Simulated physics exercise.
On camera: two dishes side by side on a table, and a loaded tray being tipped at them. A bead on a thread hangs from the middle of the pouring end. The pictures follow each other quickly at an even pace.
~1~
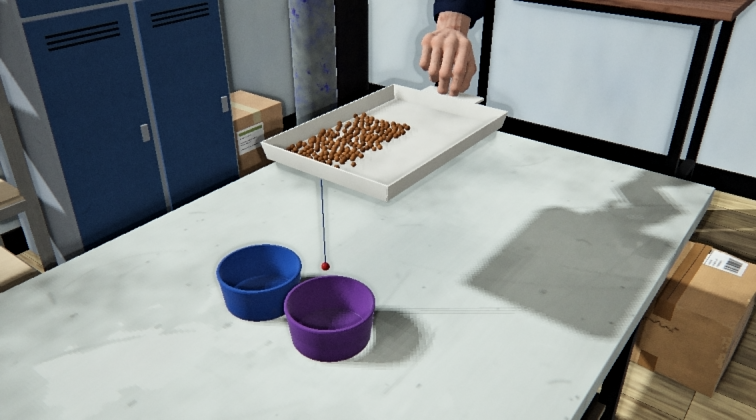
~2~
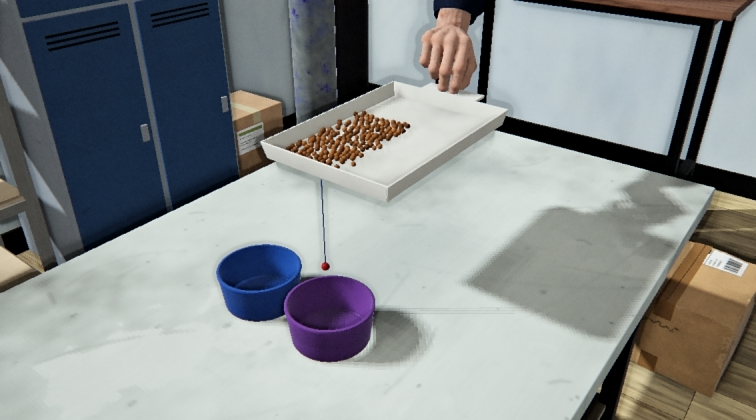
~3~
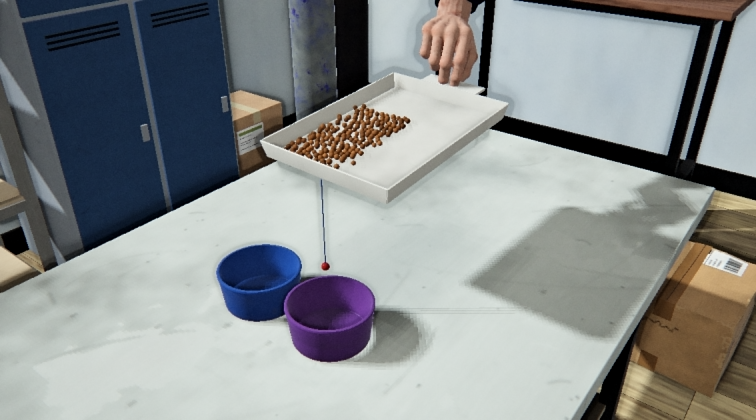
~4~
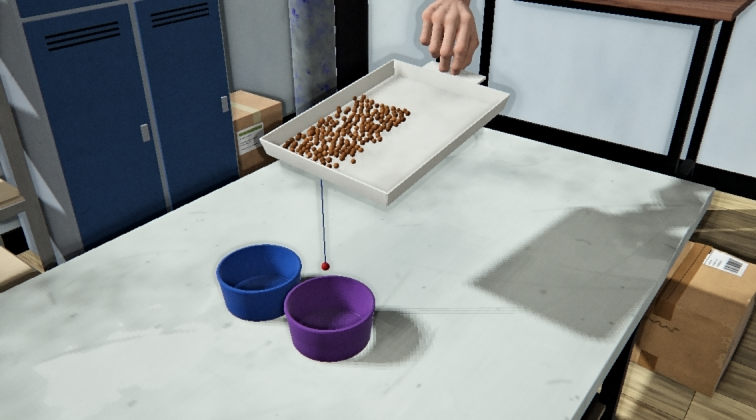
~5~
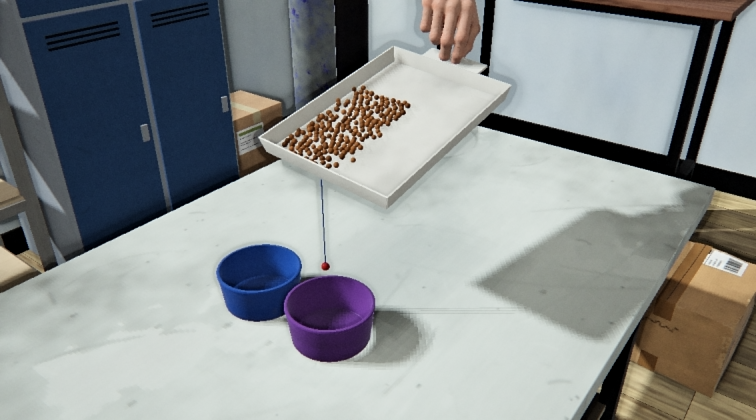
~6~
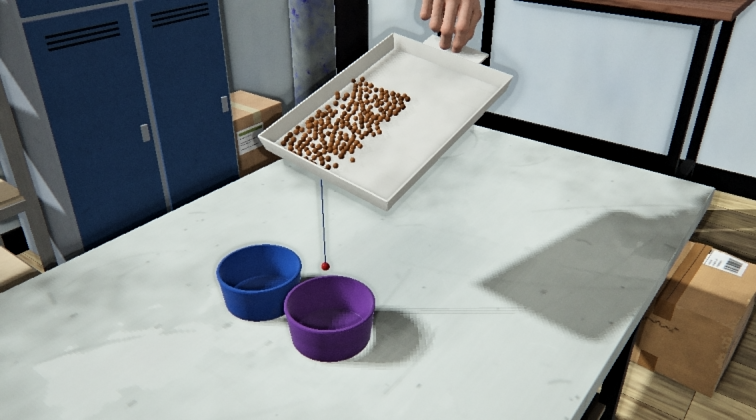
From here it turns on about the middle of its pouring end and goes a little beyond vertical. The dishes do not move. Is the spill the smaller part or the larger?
They take only the smaller part between them.
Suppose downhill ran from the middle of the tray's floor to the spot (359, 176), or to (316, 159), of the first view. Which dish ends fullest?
One: The right dish. Two: The left dish.
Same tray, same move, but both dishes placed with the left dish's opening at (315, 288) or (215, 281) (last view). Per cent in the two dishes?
First some 70, then 0 per cent.
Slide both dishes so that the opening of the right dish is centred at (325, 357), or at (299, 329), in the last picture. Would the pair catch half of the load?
In turn: The smaller part; below a half.
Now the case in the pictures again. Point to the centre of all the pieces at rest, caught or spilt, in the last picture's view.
Near (381, 346).
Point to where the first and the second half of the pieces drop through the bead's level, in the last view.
First near (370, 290), later near (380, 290).
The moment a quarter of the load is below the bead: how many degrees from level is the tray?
Roughly 100°.
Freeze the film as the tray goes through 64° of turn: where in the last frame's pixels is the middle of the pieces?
Roughly at (356, 180).
Just after the last frame, tray tipped steeply; almost all on the tray; just a few in the right dish; just a few outside both; just a few in the air.
A moment on, tray tipped past a quarter turn; roughly a quarter on the tray; roughly a quarter in the right dish; roughly a quarter outside both; roughly a quarter in the air.
Further on, tray tipped past a quarter turn; roughly a third in the right dish; roughly two thirds outside both.
When it is over, tray tipped past a quarter turn; roughly a third in the right dish; not one in the left dish; roughly two thirds outside both.
